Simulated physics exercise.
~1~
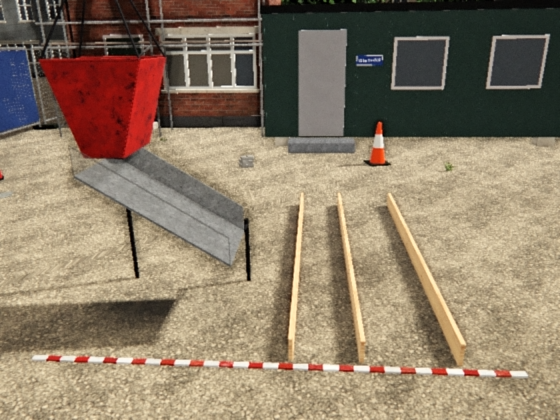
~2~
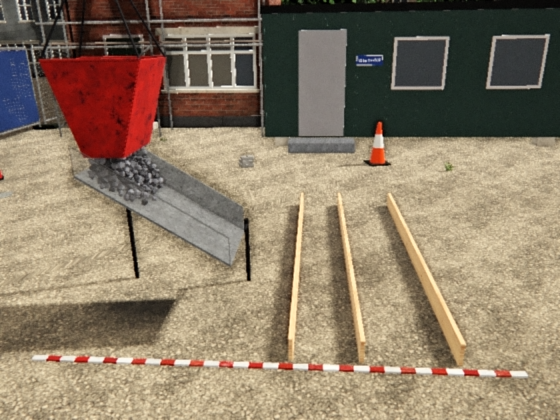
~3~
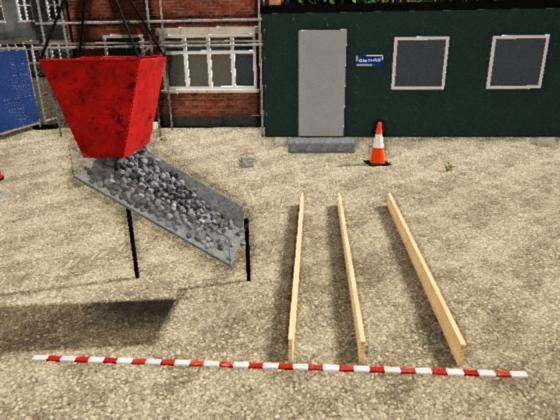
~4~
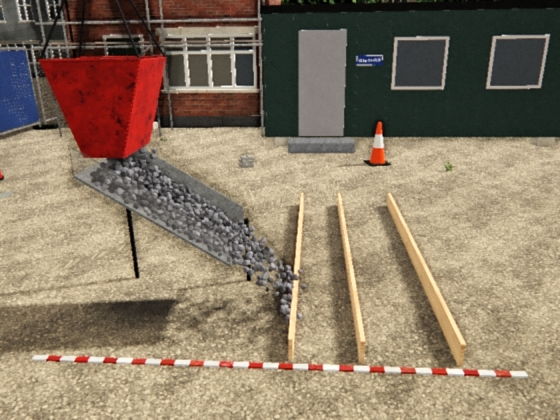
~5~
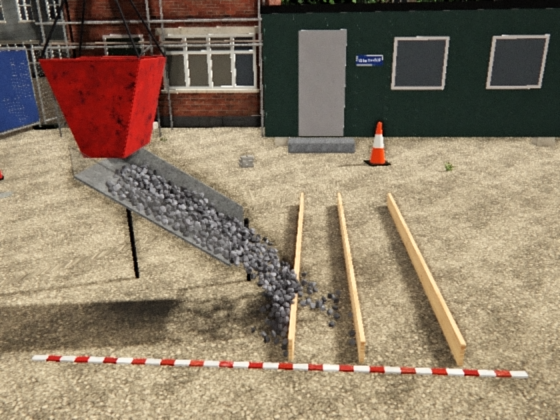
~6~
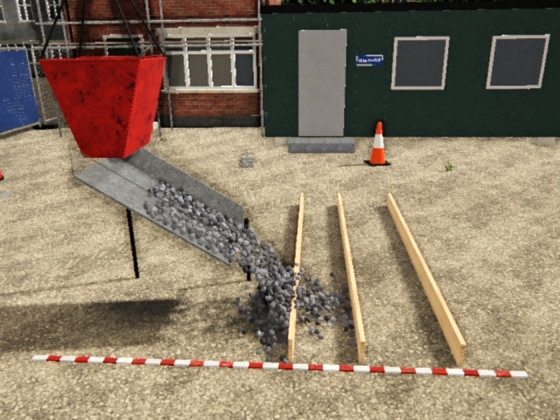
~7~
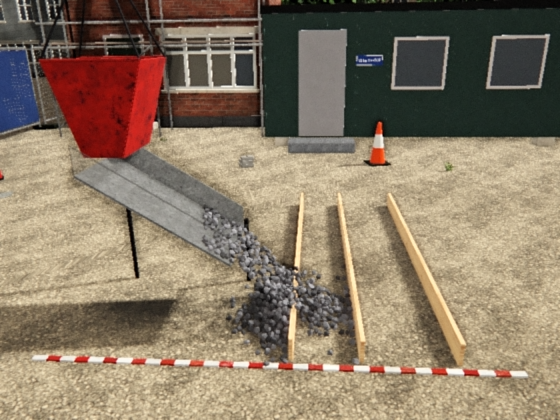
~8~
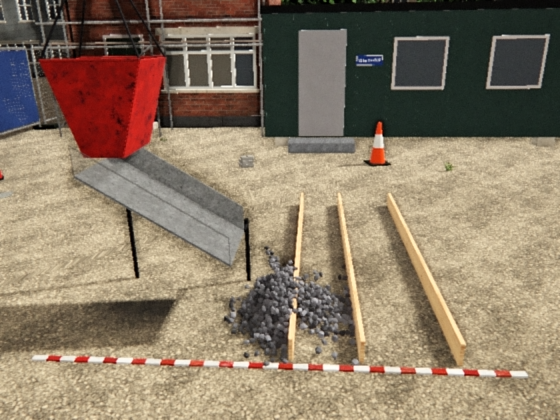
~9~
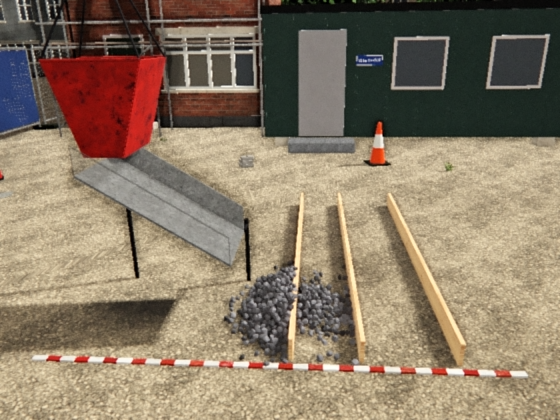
On a sandy building yard, seen from slightly above, a red skip hangs at the left over a sloping grey steel chute on thin black legs. Three wooden planks lie to the right behind a red and white striped pole, with a brick building, a green cabin and an orange cone beyond. Grey stones drop from the skip and slide down the chute to the right. They spill off its lower end onto the nearest plank, some passing over it. The chute empties, leaving a heap around that plank, mostly to its left, the rest within the left bay.
